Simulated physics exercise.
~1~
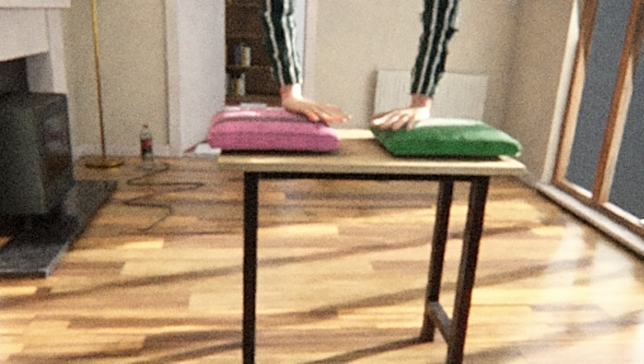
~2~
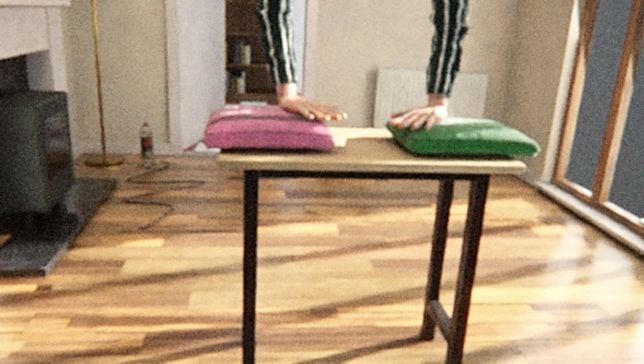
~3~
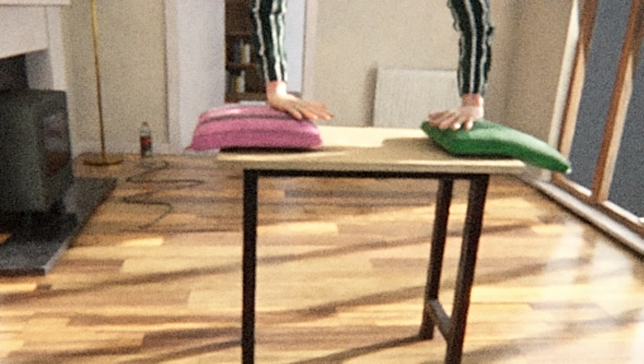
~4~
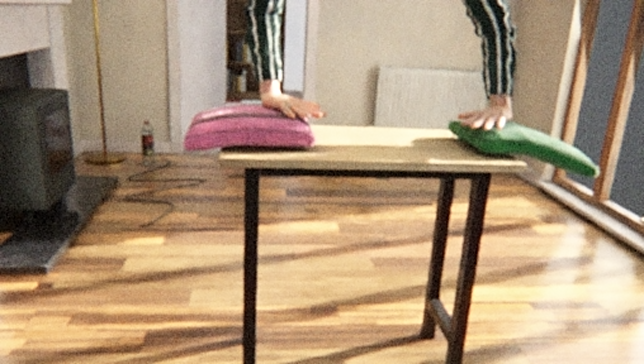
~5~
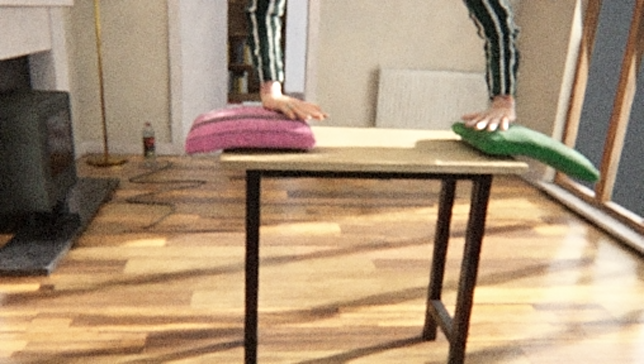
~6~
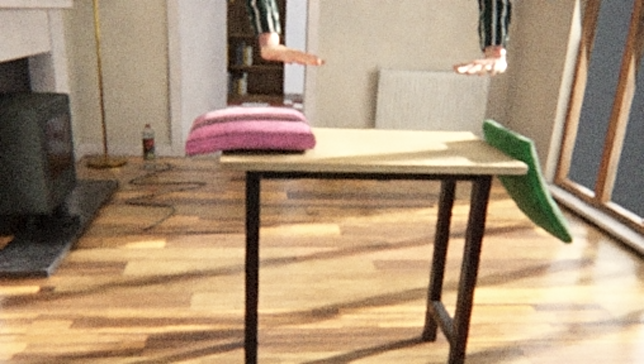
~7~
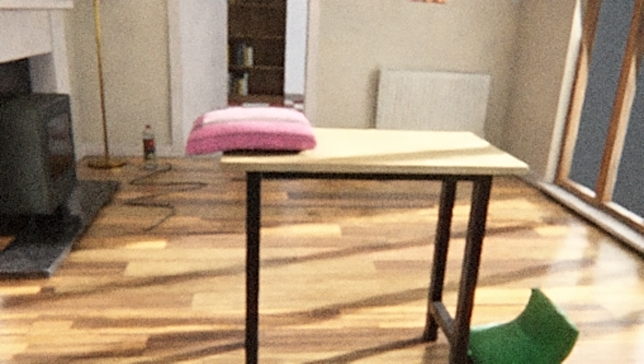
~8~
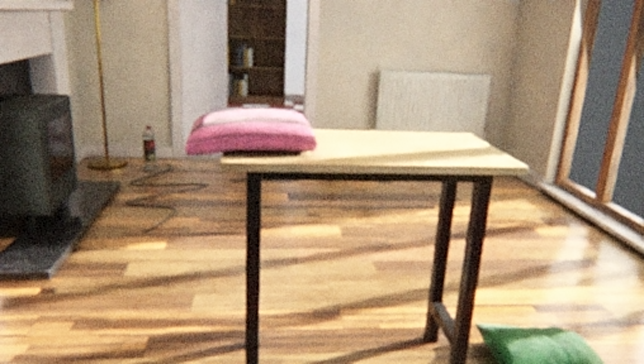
At the start, two hands in striped sleeves rest on a pink cushion and a green pillow, set side by side on a narrow wooden bench in a sunlit room. The hands slide them apart, the pink cushion a little to the left and the green pillow farther to the right, until both jut past the ends. After a brief pause, the hands lift away. The green pillow tips over the right end and drops to the floor, where it flattens out. The pink cushion stays on the bench, slightly overhanging the left end.
